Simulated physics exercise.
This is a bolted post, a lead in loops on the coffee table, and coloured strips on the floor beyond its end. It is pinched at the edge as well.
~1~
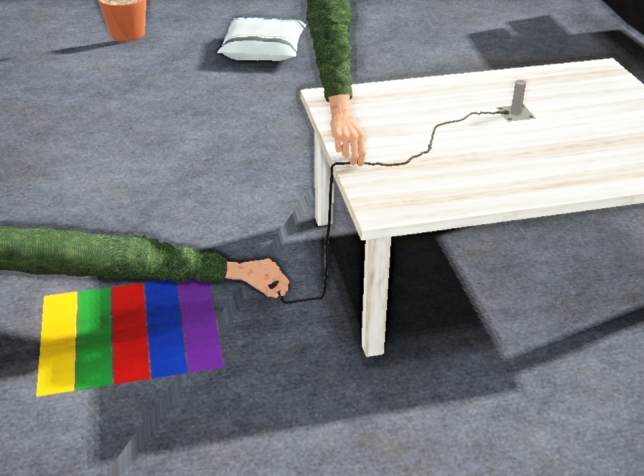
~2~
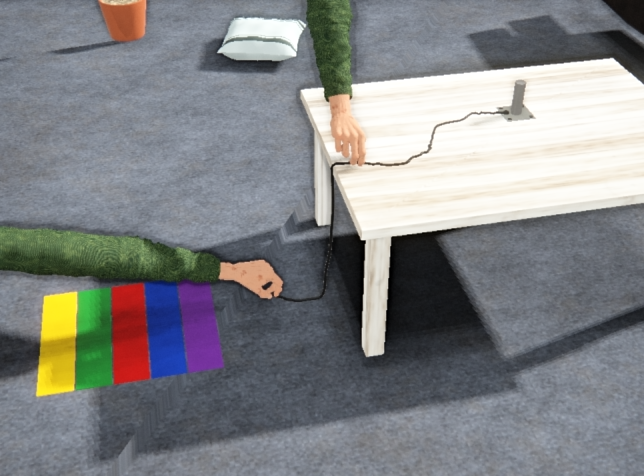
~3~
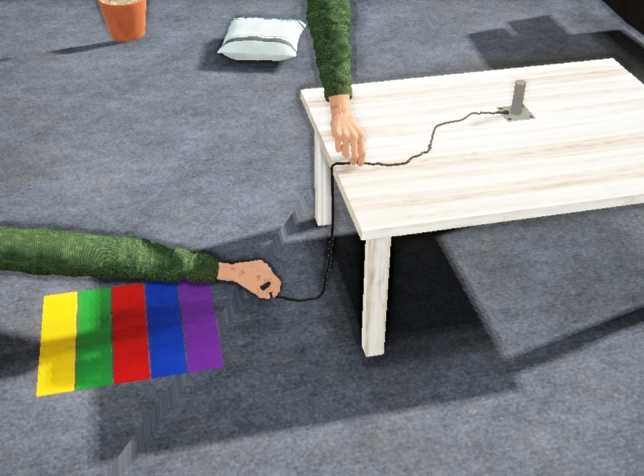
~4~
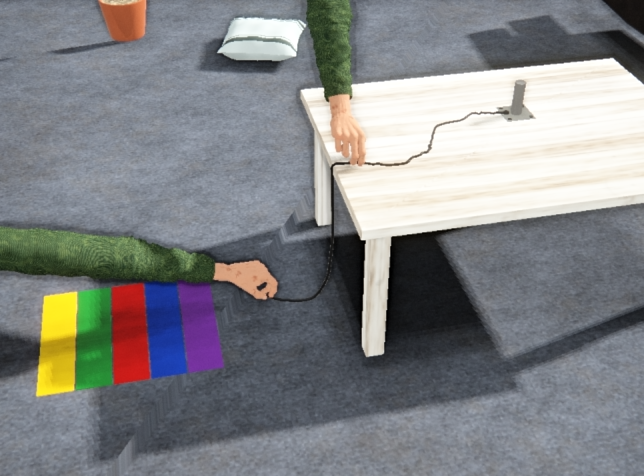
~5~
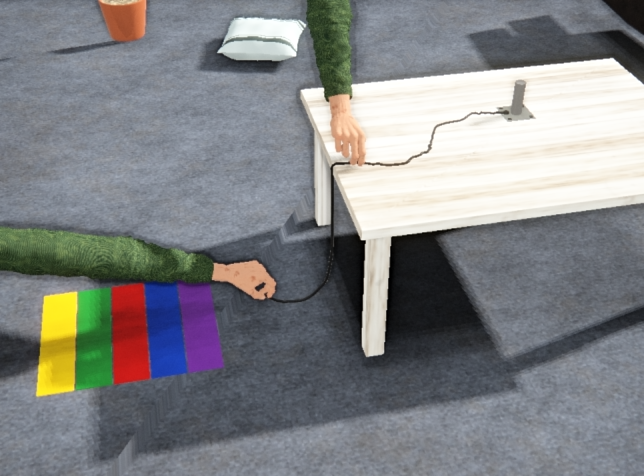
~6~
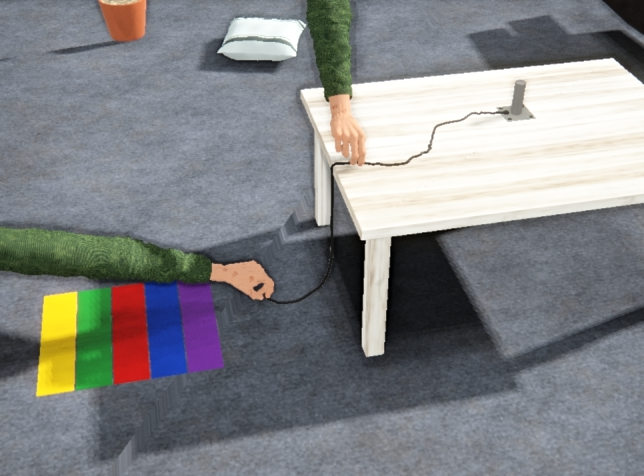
Beside a pale table, the lower hand draws a dark cord's end slightly left.
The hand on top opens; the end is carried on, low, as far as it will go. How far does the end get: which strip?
It gets as far as the red strip.
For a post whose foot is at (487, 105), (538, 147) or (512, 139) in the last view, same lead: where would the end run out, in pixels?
The places are (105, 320), (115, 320) and (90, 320).
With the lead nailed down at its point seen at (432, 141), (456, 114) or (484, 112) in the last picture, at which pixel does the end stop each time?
In that order: (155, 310), (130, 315) and (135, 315).
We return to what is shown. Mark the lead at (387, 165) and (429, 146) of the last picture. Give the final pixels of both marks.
Near (342, 159) and (399, 144).
Early on, end near (179, 308); over blue.
Midway, end near (147, 313); over blue.
At the end of the slack, end near (128, 315); over red. The red one.
